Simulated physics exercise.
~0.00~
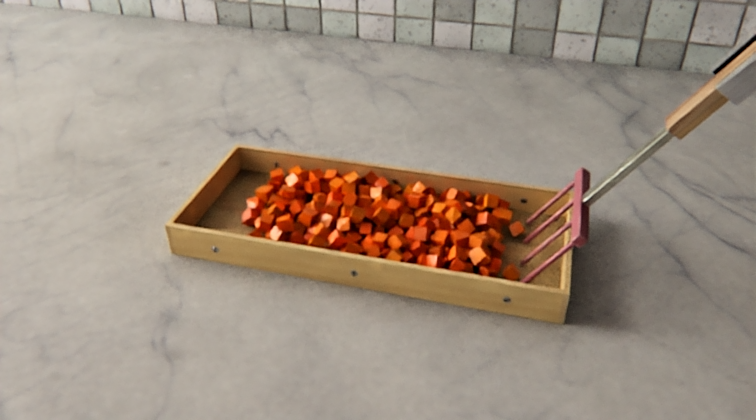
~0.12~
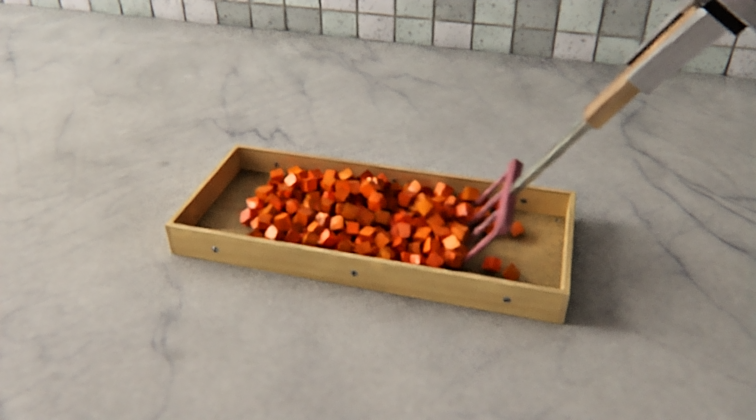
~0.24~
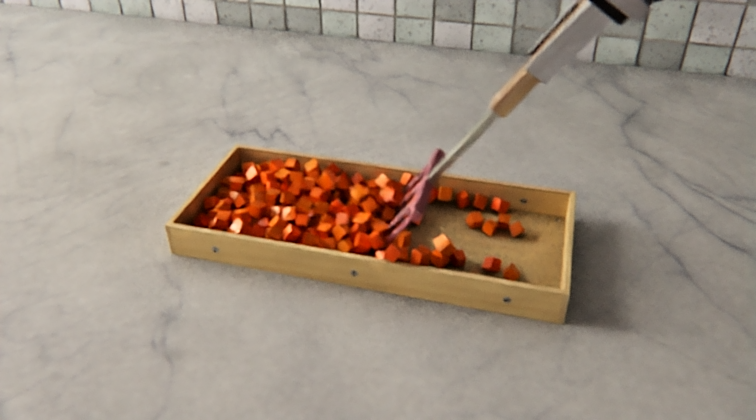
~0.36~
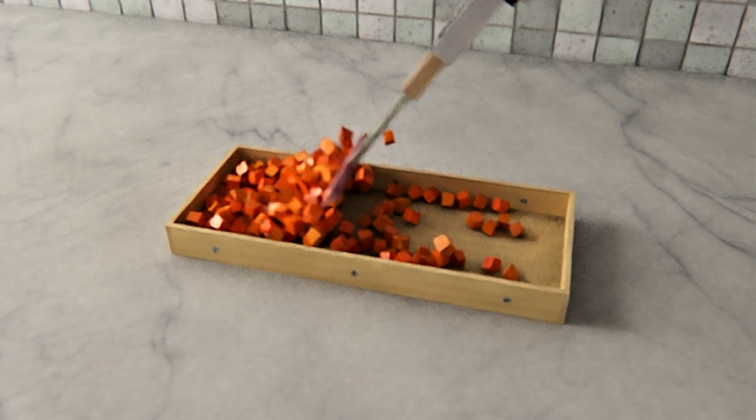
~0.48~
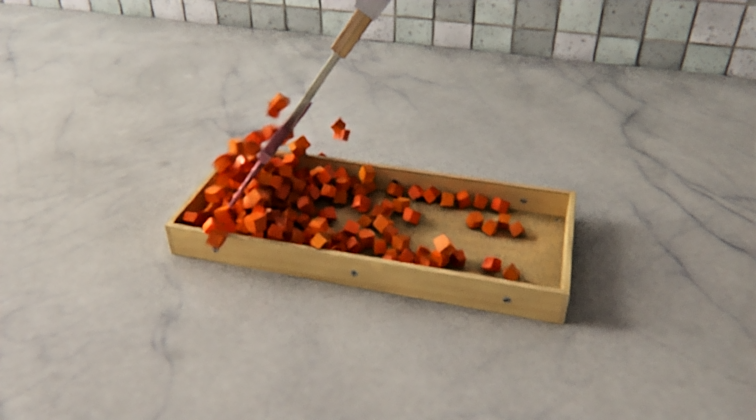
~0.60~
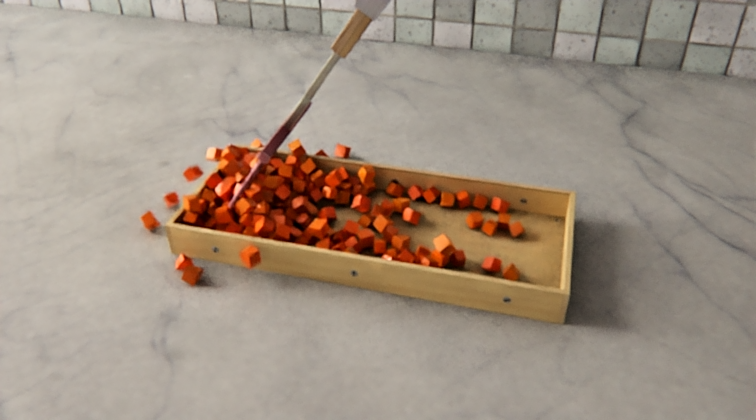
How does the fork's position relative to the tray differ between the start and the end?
At the start the fork is at the right end of the tray, and at the end it is near the left end, among the piled vegetable dice.
In this clip, a robot drags a pinkish fork leftward through orange vegetable dice in a shallow wooden tray on a marble surface, heaping them toward the left end until several tumble over the edges, while most stay inside and the fork stops there.
